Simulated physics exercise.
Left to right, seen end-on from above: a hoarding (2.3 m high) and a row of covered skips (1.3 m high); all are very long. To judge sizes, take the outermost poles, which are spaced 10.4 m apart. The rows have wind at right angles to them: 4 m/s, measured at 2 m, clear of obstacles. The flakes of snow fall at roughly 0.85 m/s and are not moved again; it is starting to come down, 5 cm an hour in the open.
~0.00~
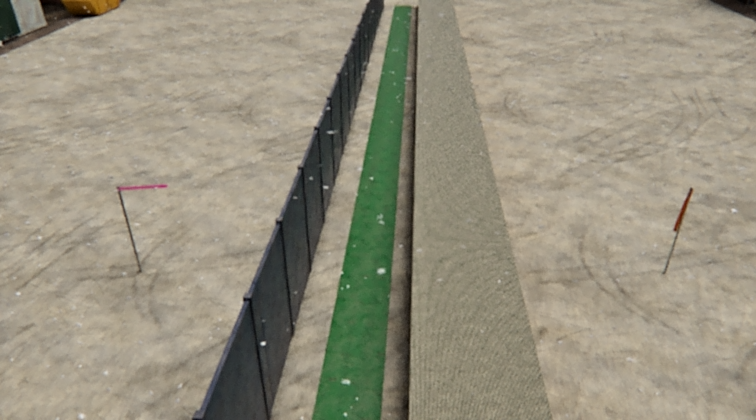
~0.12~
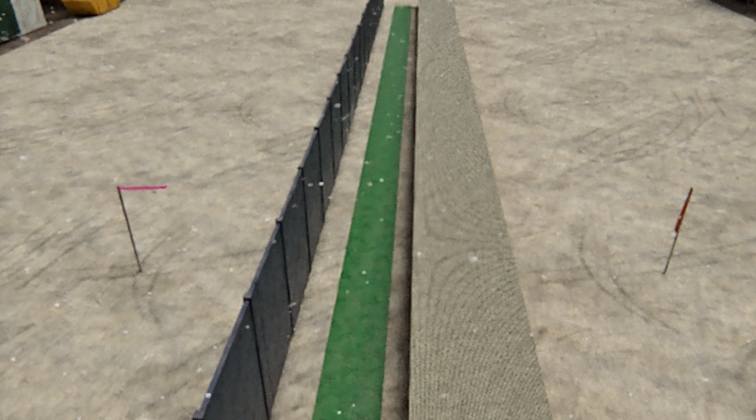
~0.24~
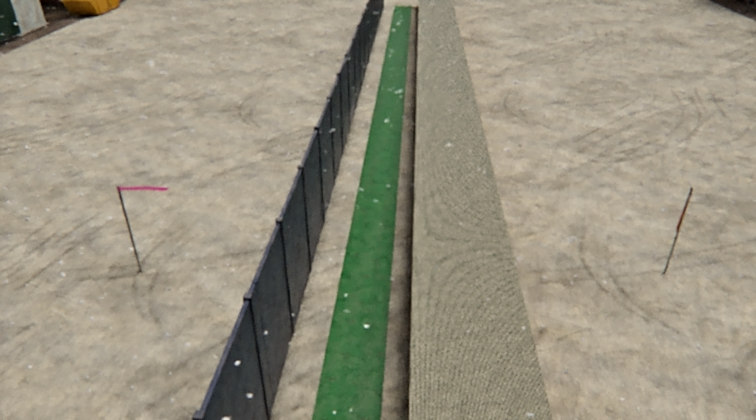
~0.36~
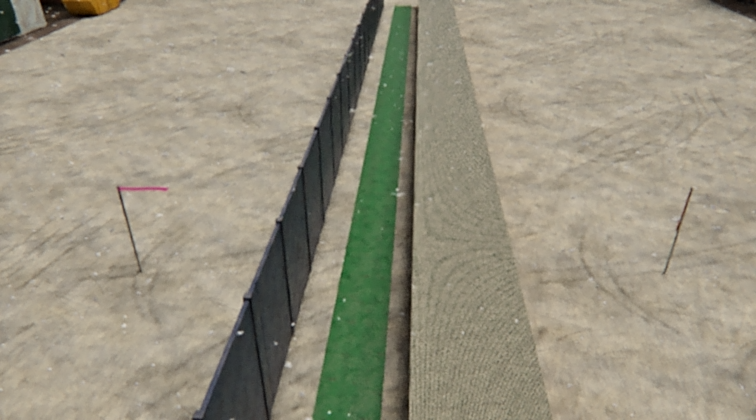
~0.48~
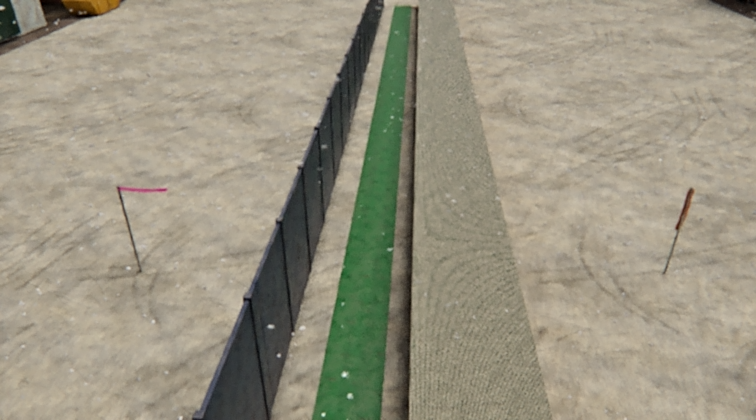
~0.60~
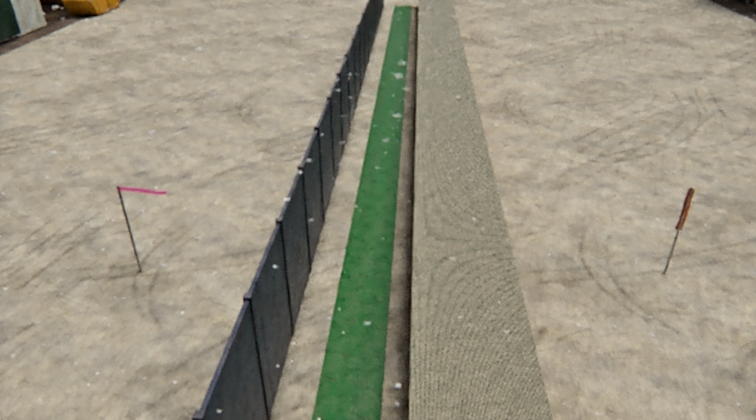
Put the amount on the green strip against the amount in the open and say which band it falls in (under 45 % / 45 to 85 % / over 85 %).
It falls at from 45 to 85 % of the amount in the open.
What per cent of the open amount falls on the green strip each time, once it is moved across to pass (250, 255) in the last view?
I'd say close to 110 per cent of the open amount.
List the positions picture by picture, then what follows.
In the first picture, the left ribbon ends at (167, 186), leaning 90 degrees to the right.
In the second picture, the right ribbon ends at (675, 231), hanging almost straight and the green one passes (368, 260).
In the third picture, the left ribbon ends at (167, 189), leaning 90 degrees to the right, above the rows the flakes slant 85 degrees from upright, towards the right and the top of the row of covered skips crosses (454, 172).
In the fourth picture, the right ribbon ends at (677, 230), hanging almost straight and the green one passes (377, 199).
In the fifth picture, the left ribbon ends at (167, 190), leaning 90 degrees to the right and above the rows the flakes slant 85 degrees from upright, towards the right.
In the sixth picture, the right ribbon ends at (678, 230), hanging almost straight and the top of the hoarding crosses (318, 126).
10 minutes on, 5 mm on the green strip, 8 mm in the open.
30 minutes on, 16 mm on the green strip, 25 mm in the open.
60 minutes on, 32 mm on the green strip, 50 mm in the open, so the green strip has 64 % of the open amount; the left half of it has 63 %, the right half 66 %.
